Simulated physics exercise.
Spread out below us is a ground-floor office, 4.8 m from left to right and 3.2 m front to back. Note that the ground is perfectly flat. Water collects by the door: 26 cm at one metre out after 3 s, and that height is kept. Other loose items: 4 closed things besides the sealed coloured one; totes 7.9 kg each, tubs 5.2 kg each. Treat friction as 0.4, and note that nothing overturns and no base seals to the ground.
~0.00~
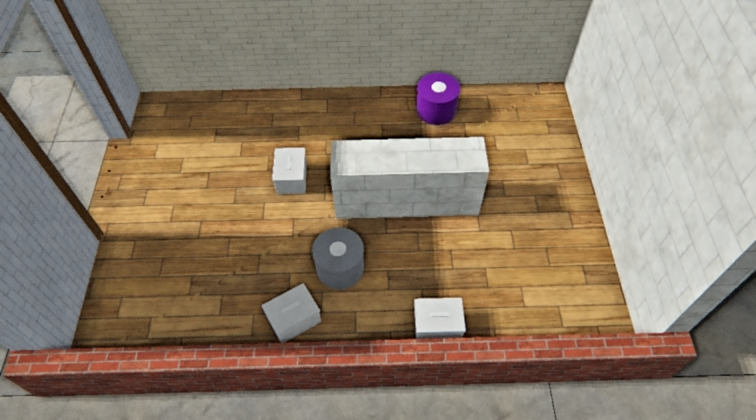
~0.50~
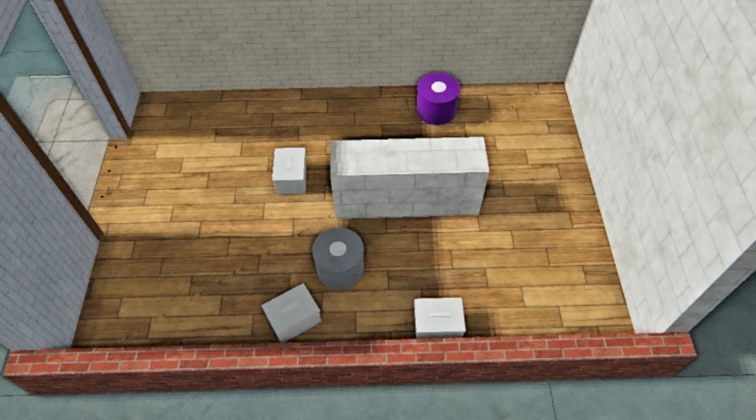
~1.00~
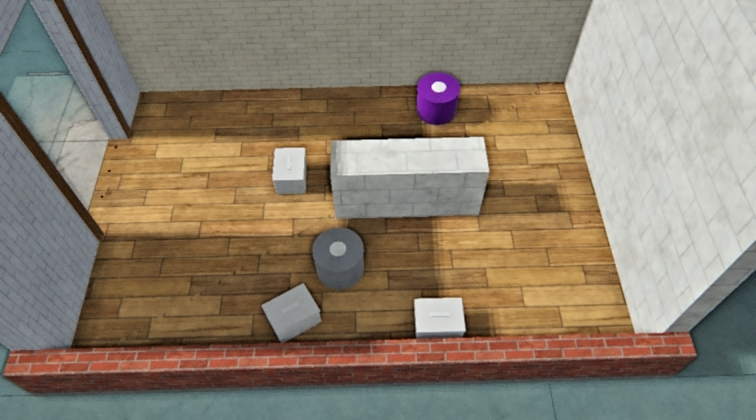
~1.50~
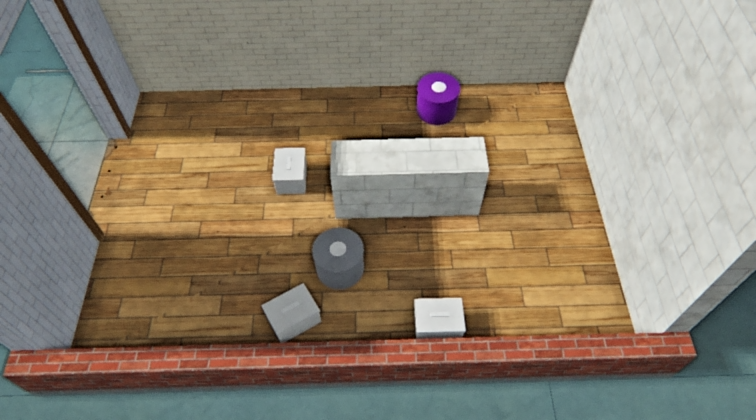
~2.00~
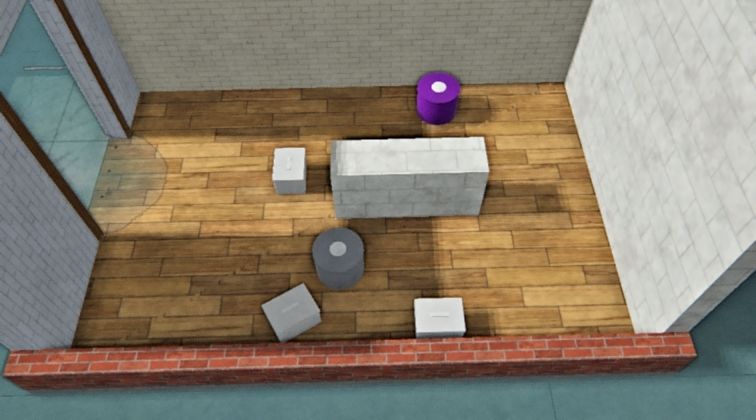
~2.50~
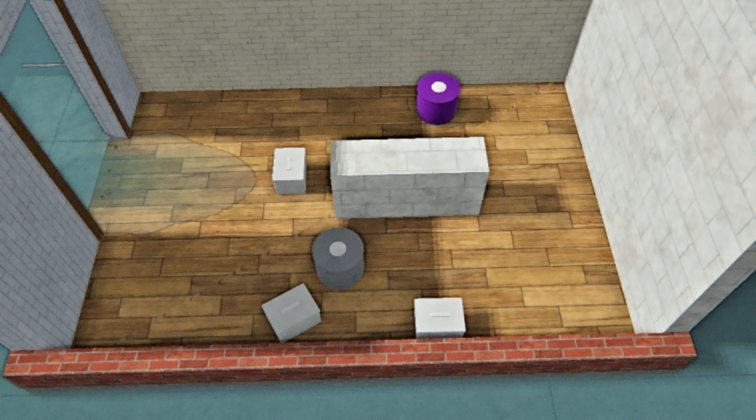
Water covers the ground outside, then spreads through the doorway across the wooden floor.
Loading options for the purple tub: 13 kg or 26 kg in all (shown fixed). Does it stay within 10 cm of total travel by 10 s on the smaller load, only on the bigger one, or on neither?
On neither.
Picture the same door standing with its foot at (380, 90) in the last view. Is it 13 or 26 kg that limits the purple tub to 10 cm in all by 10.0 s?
Note: Neither mass keeps it.
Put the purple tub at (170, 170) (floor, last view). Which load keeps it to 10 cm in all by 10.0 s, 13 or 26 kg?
So neither weight works.
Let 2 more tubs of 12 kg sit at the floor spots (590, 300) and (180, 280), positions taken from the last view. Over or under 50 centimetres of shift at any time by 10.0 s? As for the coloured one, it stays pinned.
The first comes out above the threshold, the second below the threshold.
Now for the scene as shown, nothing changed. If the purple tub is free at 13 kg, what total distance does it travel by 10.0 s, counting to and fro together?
350 cm in all.
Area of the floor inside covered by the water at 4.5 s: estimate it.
Flooded: Near 10.0 m2.
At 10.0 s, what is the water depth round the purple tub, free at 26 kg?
Close to 19 cm deep.
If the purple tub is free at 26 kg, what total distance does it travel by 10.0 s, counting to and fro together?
Total path: Around 140 cm.
After 3.5 s the purple tub would be 0 cm from its start with 13 kg and 0 cm from its start with 26 kg; 0 cm of water round it then.
After 4.5 s the purple tub would be 7 cm from its start with 13 kg and 0 cm from its start with 26 kg; 7 cm of water round it then.
After 7.0 s the purple tub would be 179 cm from its start with 13 kg and 50 cm from its start with 26 kg; 10 cm of water round it then.
After 10.0 s the purple tub would be 132 cm from its start with 13 kg and 119 cm from its start with 26 kg; 19 cm of water round it then.
